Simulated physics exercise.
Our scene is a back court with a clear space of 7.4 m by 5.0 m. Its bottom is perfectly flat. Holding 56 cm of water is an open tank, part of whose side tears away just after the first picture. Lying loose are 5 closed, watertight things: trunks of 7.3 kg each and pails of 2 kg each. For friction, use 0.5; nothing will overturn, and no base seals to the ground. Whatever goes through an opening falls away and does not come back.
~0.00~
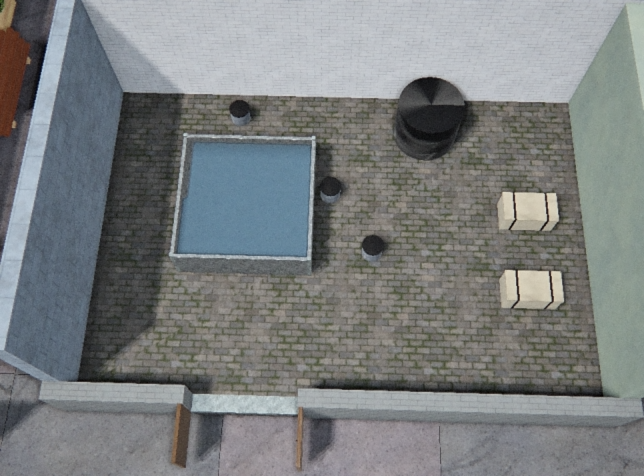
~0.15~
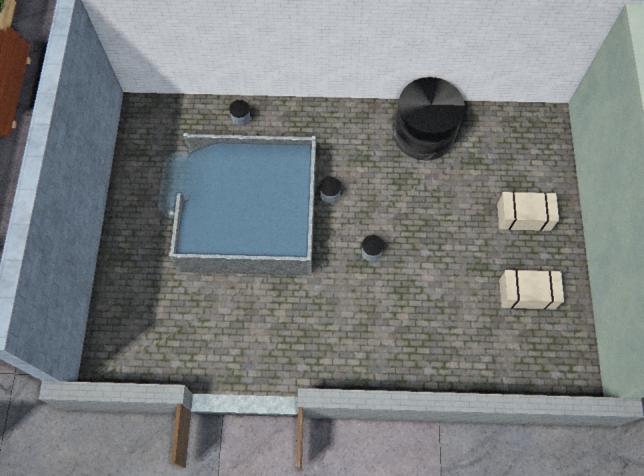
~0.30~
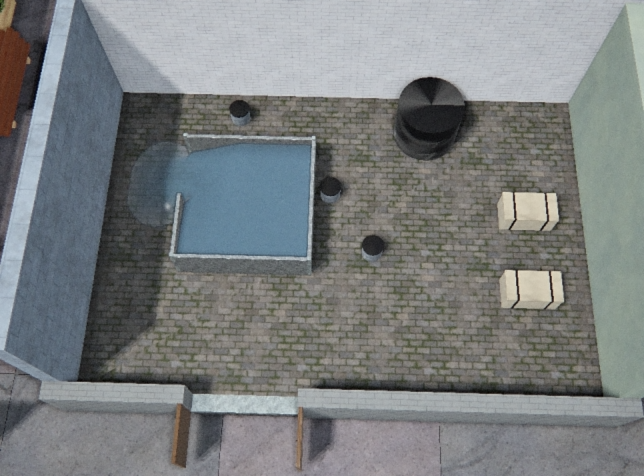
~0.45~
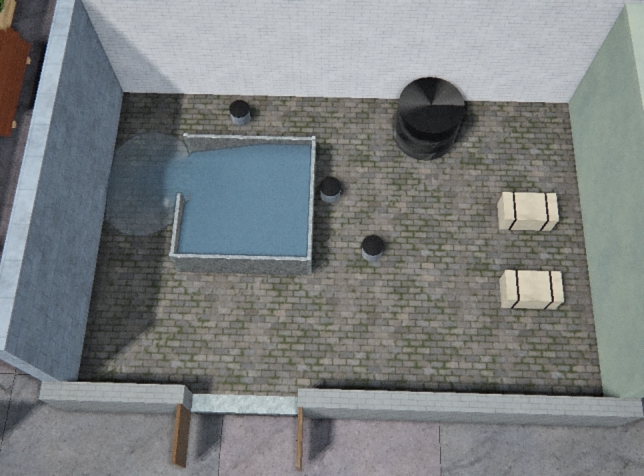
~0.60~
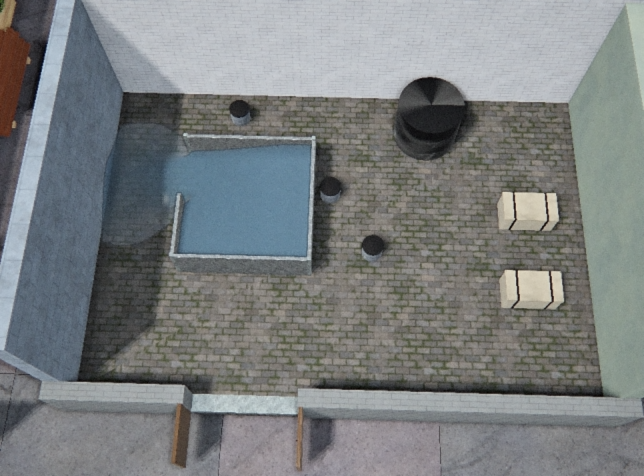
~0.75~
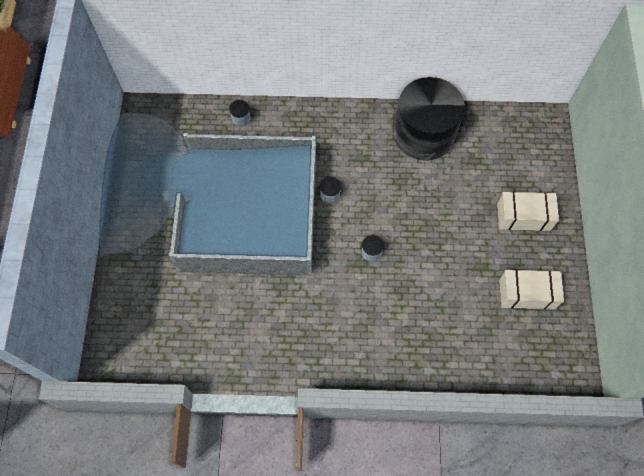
Water pours through a gap in the tank's left side and spreads across the paving to the blue wall.
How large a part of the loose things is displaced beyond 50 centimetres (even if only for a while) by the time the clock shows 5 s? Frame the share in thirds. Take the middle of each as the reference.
I expect the share moved that far will be below a third.
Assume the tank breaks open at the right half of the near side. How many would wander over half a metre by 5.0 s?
You'd get 1 in that case.
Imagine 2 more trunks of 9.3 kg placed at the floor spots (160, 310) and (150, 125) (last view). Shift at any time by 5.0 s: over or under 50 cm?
Result in order: Exceeded; exceeded.
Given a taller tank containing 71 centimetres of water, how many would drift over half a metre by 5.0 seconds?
1.
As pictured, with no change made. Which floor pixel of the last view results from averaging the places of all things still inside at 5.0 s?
The centre is close to (442, 247).
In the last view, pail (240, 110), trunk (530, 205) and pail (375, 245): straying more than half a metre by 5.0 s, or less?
Beyond the mark, within the mark, within the mark.
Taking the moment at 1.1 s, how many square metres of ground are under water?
I'd put it close to 6.5 m2.
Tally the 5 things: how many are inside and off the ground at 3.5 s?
At that moment it comes to 1.
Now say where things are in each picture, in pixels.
In the first frame, a trunk at (531, 206) rests on the ground; a pail at (331, 186) rests on the ground; water covers 3.6 m2; 0 of 5 have shifted.
In the second frame, a trunk at (531, 206), on the bottom; a pail at (331, 186) rests on the ground; water covers 4.0 m2; 0 of 5 have shifted.
In the third frame, a trunk at (531, 206) rests on the ground; a pail at (331, 186) rests on the ground; 4.7 m2 under water; 0 of 5 have shifted.
In the fourth frame, a trunk at (531, 206), on the bottom; a pail at (331, 186), on the bottom; 5.5 m2 under water; 0 of 5 have shifted.
In the fifth frame, a trunk at (531, 206), on the bottom; a pail at (331, 186), on the bottom; water covers 5.8 m2; 0 of 5 have shifted.
In the sixth frame, a trunk at (531, 206) rests on the ground; a pail at (331, 186) rests on the ground; water covers 6.0 m2; 0 of 5 have shifted.
After 1.1 s 0 of 5 are over 50 cm from their spots; 0 afloat.
After 2.2 s 0 of 5 are over 50 cm from their spots; 0 afloat.
After 3.5 s 1 of 5 are over 50 cm from their spots; 1 afloat.
After 5.0 s 1 of 5 are over 50 cm from their spots, and 1 have been at some point; 0 afloat.
